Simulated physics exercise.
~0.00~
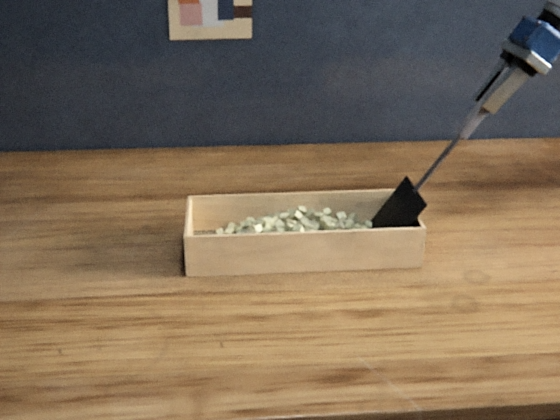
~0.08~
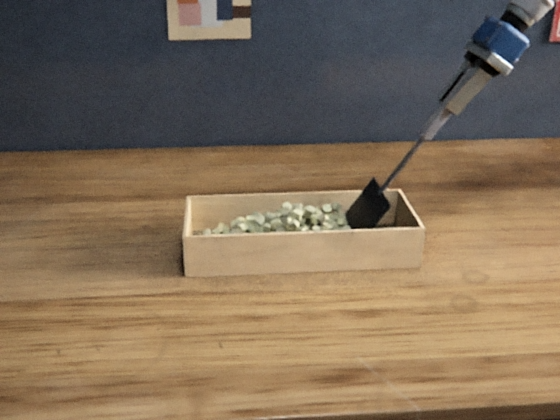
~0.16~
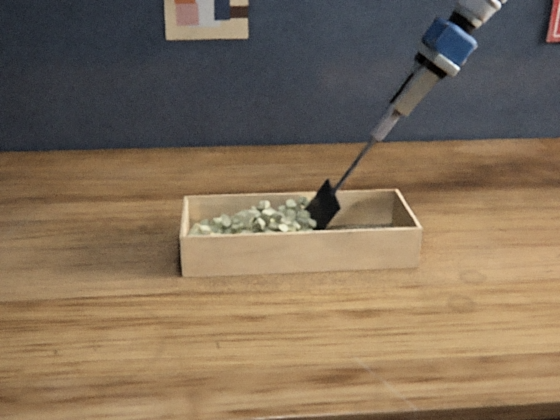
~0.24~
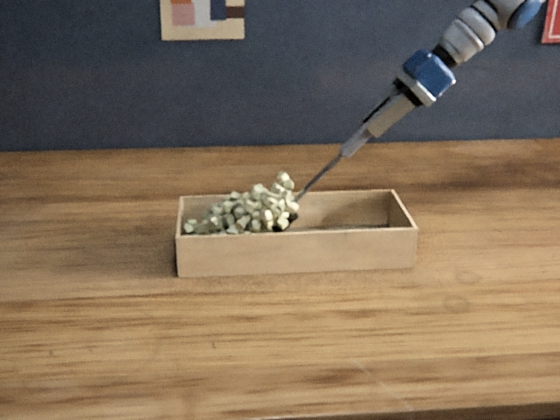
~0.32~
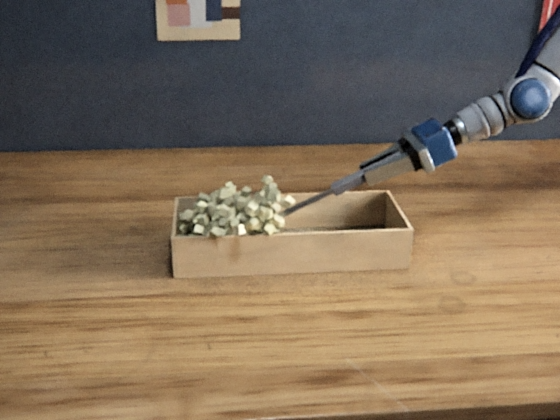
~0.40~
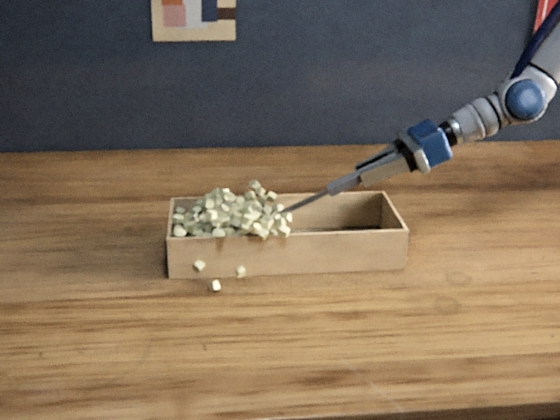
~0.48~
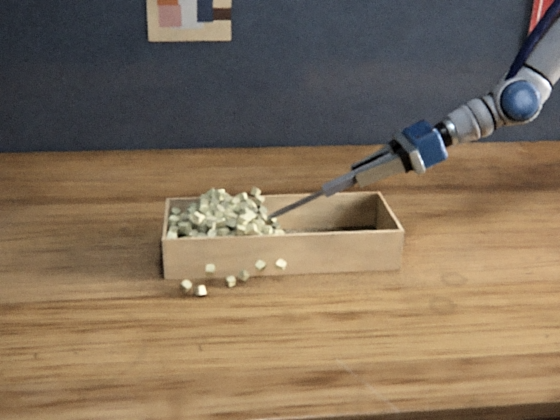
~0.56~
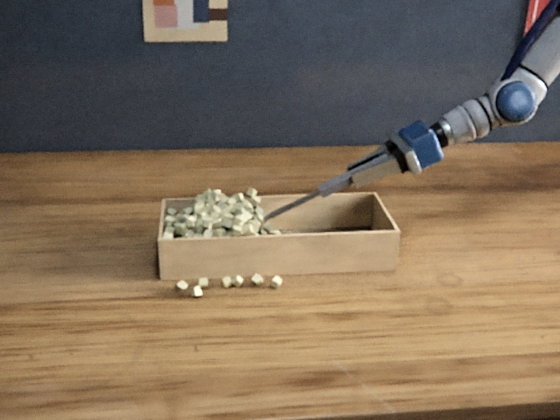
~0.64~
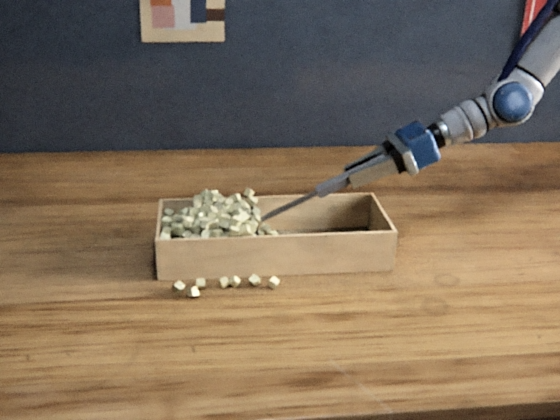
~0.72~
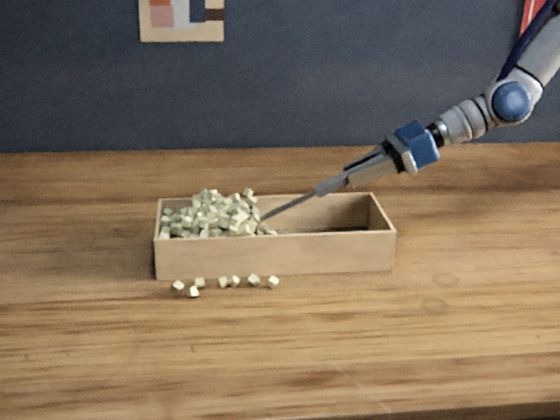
A robot arm holding a dark turner pushed a pile of small pale cubes leftward through a shallow rectangular tin, tilting the tool flatter as they heaped up at the left end, until several tumbled over the front and came to rest on the wooden table.
